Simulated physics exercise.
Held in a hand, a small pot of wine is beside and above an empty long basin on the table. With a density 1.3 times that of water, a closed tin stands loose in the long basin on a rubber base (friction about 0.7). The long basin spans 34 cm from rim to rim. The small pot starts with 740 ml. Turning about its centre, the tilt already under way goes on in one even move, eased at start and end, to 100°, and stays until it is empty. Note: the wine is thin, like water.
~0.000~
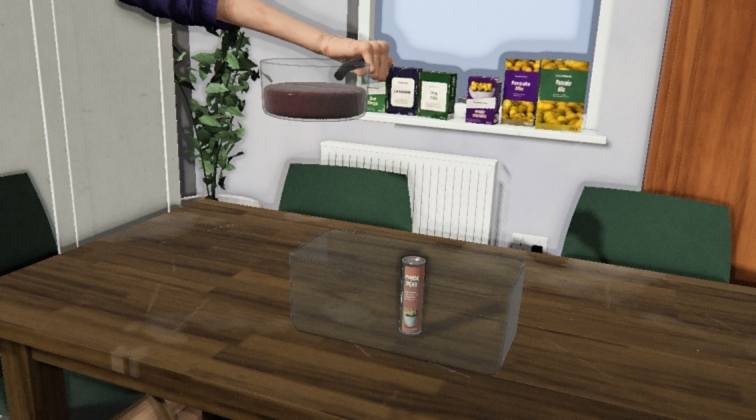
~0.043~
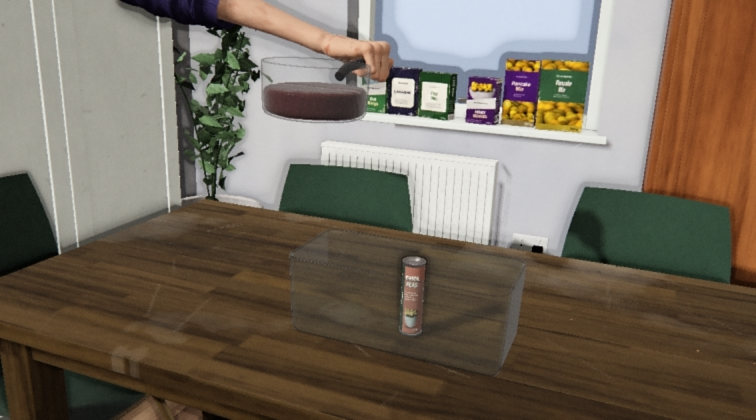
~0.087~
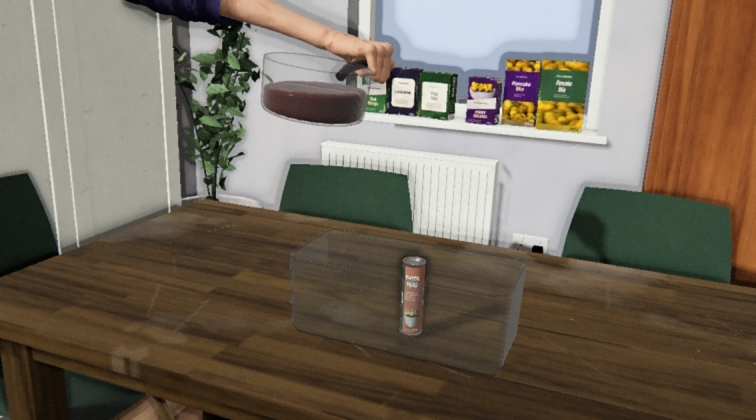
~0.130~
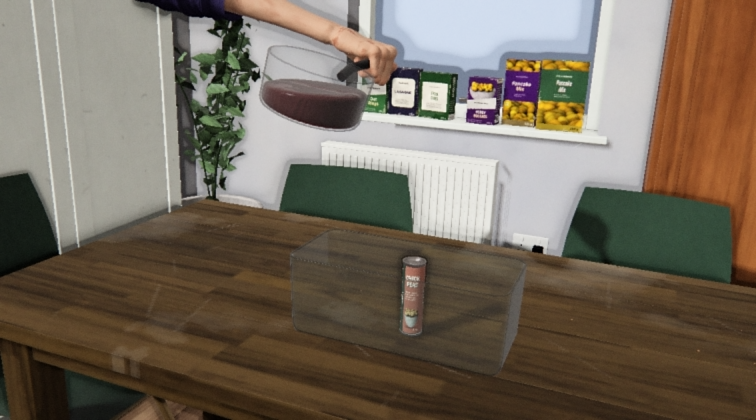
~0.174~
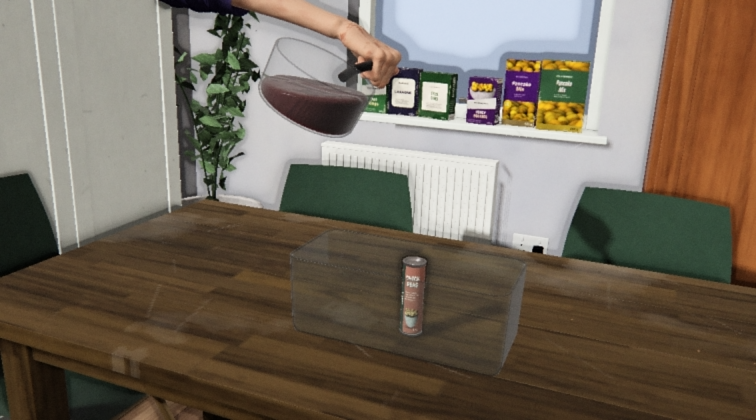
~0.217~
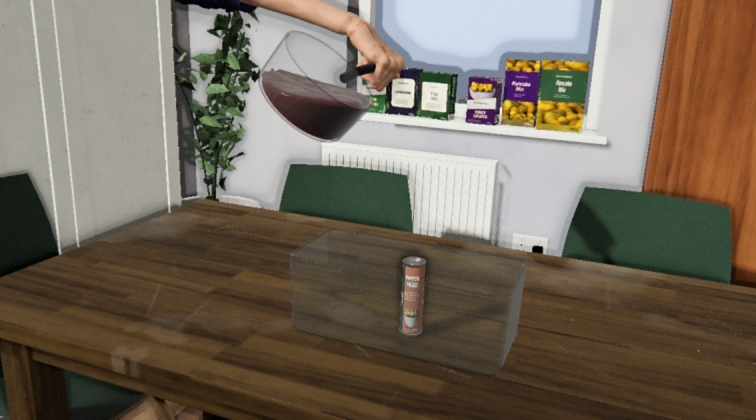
In this clip, a hand holds a clear pot of dark red liquid above a wooden table, where a small tin stands inside a transparent basin, and steadily tilts the pot so its right side lowers.
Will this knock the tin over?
Yes. Tipped over.
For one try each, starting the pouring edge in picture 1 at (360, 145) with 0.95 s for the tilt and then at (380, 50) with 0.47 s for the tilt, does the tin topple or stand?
In the first try it remains standing; in the second it comes down.
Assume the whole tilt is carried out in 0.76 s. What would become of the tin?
Then it keeps standing.
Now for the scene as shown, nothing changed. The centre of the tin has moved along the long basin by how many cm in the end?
In the end the tin's centre has shifted about 9.5 centimetres.
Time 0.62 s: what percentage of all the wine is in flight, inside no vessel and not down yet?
Near 14 percent.
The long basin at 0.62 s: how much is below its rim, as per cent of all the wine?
The share is close to 78 percent.
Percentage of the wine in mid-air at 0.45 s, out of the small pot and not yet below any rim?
70 %.
Then, 0.45 s in, the tilt is 98° and 25 per cent is still to pour; the tin stands where it began.
Then, 0.62 s in, the tilt is 100° and 9 per cent is still to pour; the tin stands 1 cm from where it began.
Then, 0.80 s in, the tilt is 100° and 2 per cent is still to pour; the tin leans 17°.
Then, 0.99 s in, the tilt is 100° and 0 per cent is still to pour; the tin leans 40°.
Finally, the tin lies on its side.
